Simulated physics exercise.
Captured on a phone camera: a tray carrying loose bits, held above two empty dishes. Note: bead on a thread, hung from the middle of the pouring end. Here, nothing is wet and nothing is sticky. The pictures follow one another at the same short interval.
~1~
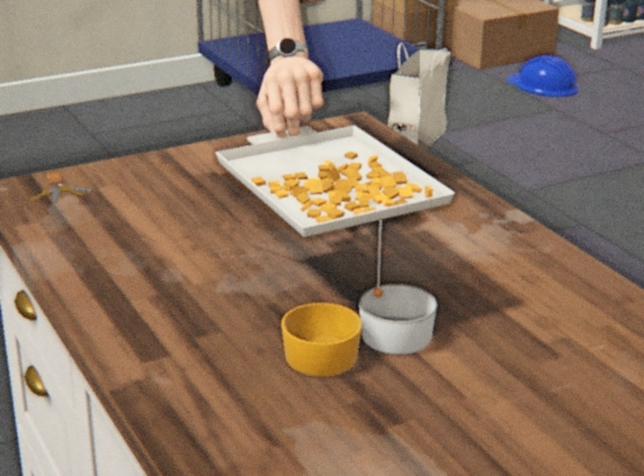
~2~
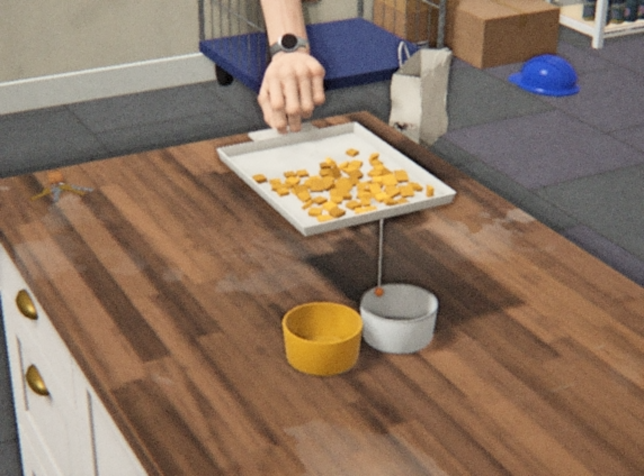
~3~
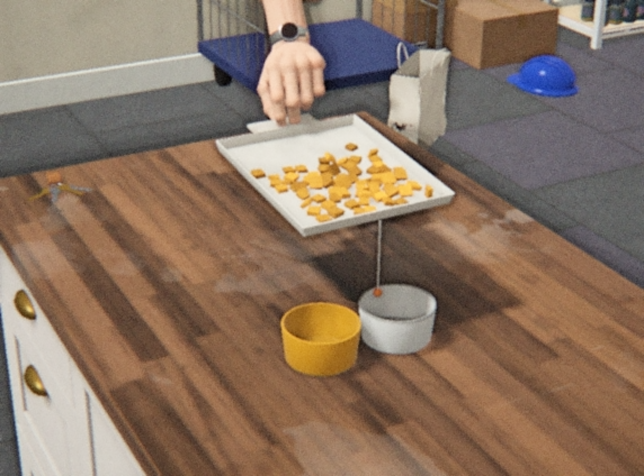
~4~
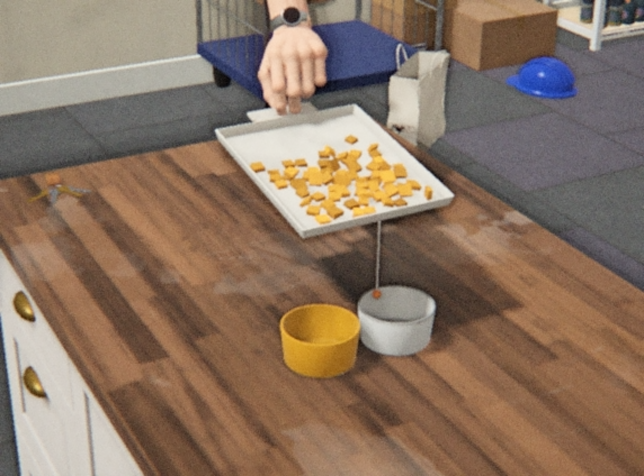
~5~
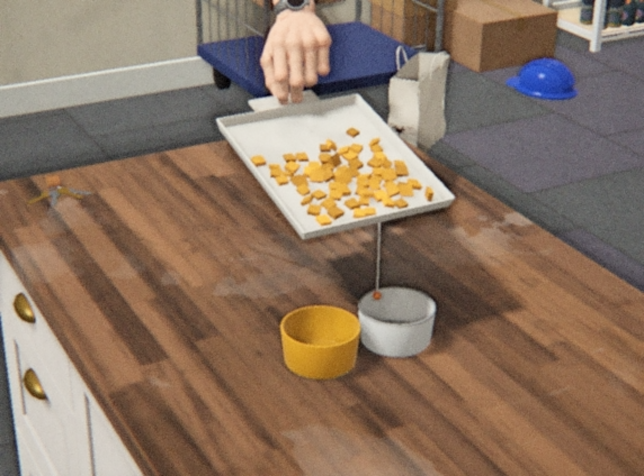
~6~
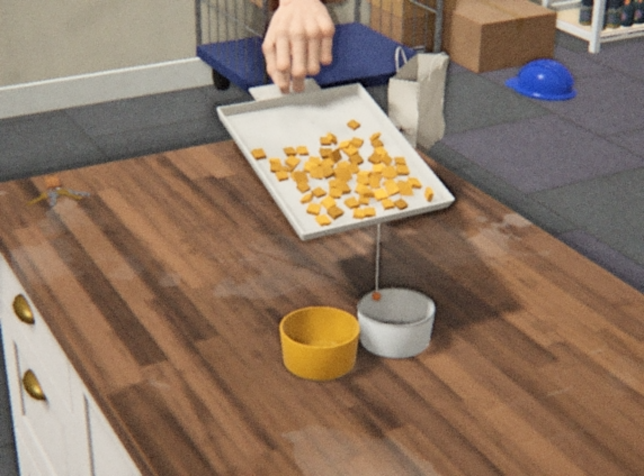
The clip opens with a hand in a dark watch holding a white tray of small orange crackers above a yellow dish and a white dish on a wooden counter. The hand gradually lifts the back of the tray, steepening its slope, while the crackers stay on it and the dishes remain empty.
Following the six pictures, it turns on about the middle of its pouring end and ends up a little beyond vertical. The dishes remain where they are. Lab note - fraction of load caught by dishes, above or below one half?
Below one half.
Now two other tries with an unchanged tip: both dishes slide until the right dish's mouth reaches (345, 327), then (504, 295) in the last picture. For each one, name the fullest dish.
First try, the one on the right; second try, the one on the left.
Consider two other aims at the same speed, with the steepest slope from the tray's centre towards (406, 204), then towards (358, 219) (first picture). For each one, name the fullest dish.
Result, try one: Dish at right; try two: Dish at left.
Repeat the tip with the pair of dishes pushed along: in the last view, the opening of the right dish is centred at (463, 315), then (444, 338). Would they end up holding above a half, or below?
In the first position a majority, in the second a minority.
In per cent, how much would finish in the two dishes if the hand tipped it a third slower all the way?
It would be close to 30 per cent.
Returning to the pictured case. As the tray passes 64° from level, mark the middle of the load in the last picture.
Somewhere around pixel (373, 187) in the last picture.
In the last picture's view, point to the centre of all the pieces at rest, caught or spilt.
Close to (412, 373).
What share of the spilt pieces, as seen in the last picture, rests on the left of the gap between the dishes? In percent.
My estimate is some 10 per cent.
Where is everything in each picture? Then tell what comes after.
The first picture shows corners of the pouring end at (305, 225) and (450, 192), level; middle of the load at (338, 188), small crackers; left dish at (340, 356); right dish at (417, 334); bead on its thread at (378, 293).
The second picture shows corners of the pouring end at (306, 225) and (451, 192), level; middle of the load at (339, 186).
The third picture shows corners of the pouring end at (305, 225) and (450, 193), tipped barely, level across its low end; middle of the load at (338, 183).
The fourth picture shows corners of the pouring end at (304, 228) and (449, 195), tipped a little, level across its low end; middle of the load at (338, 180).
The fifth picture shows corners of the pouring end at (305, 230) and (450, 196), tipped a little, level across its low end; middle of the load at (338, 177).
The sixth picture shows corners of the pouring end at (305, 231) and (450, 198), tipped clearly, level across its low end; middle of the load at (339, 173); left dish at (338, 360); right dish at (416, 338).
Soon, tray tipped steeply; nearly all on the tray; a stray few outside both.
A while on, tray tipped past a quarter turn; a small part on the tray; a small part in the left dish; a small part in the right dish; about a third outside both; about a third in the air.
Towards the end, tray tipped past a quarter turn; a small part in the left dish; a small part in the right dish; most outside both.
Finally, tray tipped past a quarter turn; a small part in the left dish; a small part in the right dish; most outside both.
